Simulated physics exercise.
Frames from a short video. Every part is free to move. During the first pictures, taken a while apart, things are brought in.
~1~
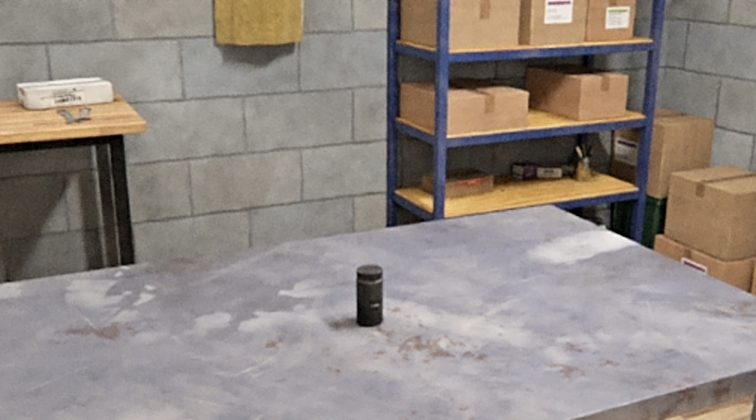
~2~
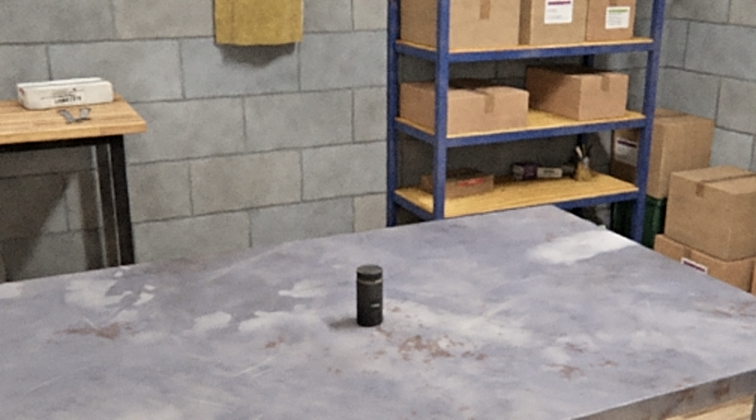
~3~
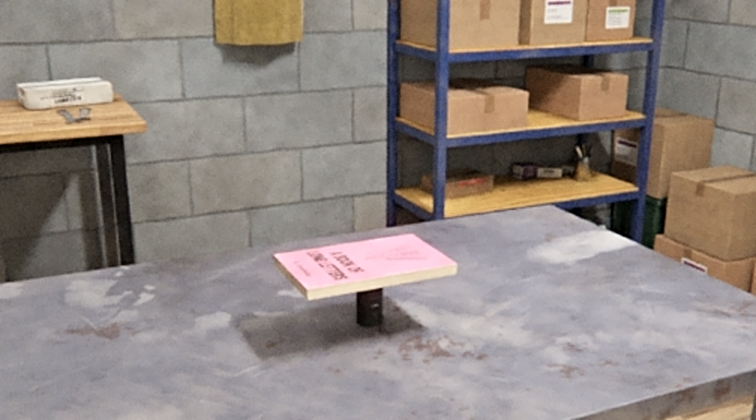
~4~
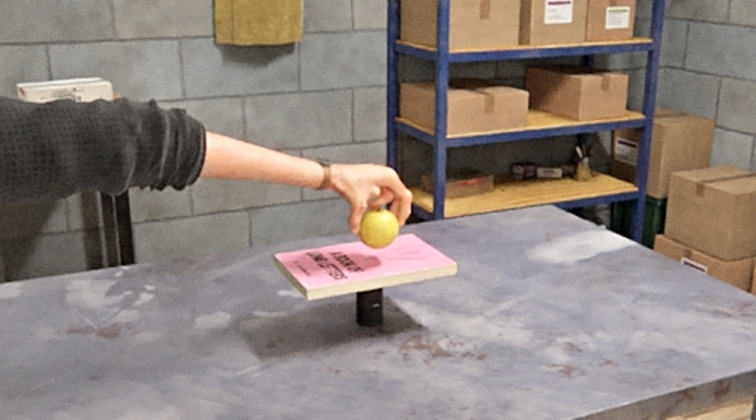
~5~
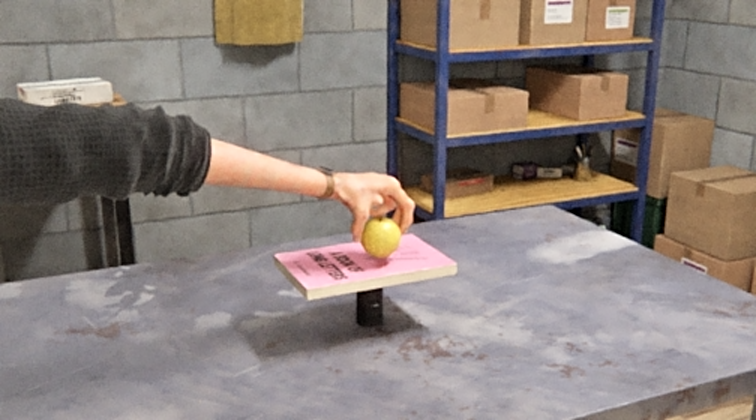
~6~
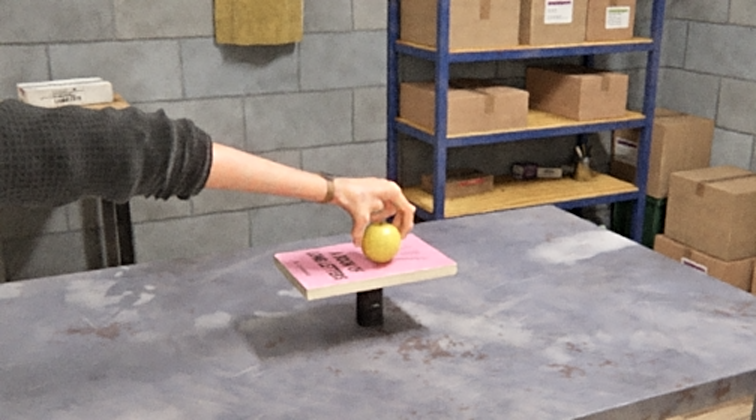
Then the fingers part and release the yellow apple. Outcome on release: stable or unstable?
Stable.
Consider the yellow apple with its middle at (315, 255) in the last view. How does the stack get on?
What happens next is that it goes down.
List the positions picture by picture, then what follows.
In the first picture, the last thing is not in view yet; black shaker (370, 295).
In the second picture, the last thing is not in view yet; black shaker (370, 295).
In the third picture, the last thing is not in view yet; black shaker (370, 295).
In the fourth picture, on its way; yellow apple (378, 229); black shaker (370, 295).
In the fifth picture, on its way; yellow apple (380, 237); black shaker (370, 295).
In the sixth picture, in place under the hand; yellow apple (380, 242); black shaker (370, 295).
Then, 0.30 s past the last view, nothing moves.
Then, 0.70 s past the last view, yellow apple resting near (380, 243).
Finally, all 3 still in place. Final places as the last picture's camera would see them, yellow apple near (380, 243). The stack keeps its balance.
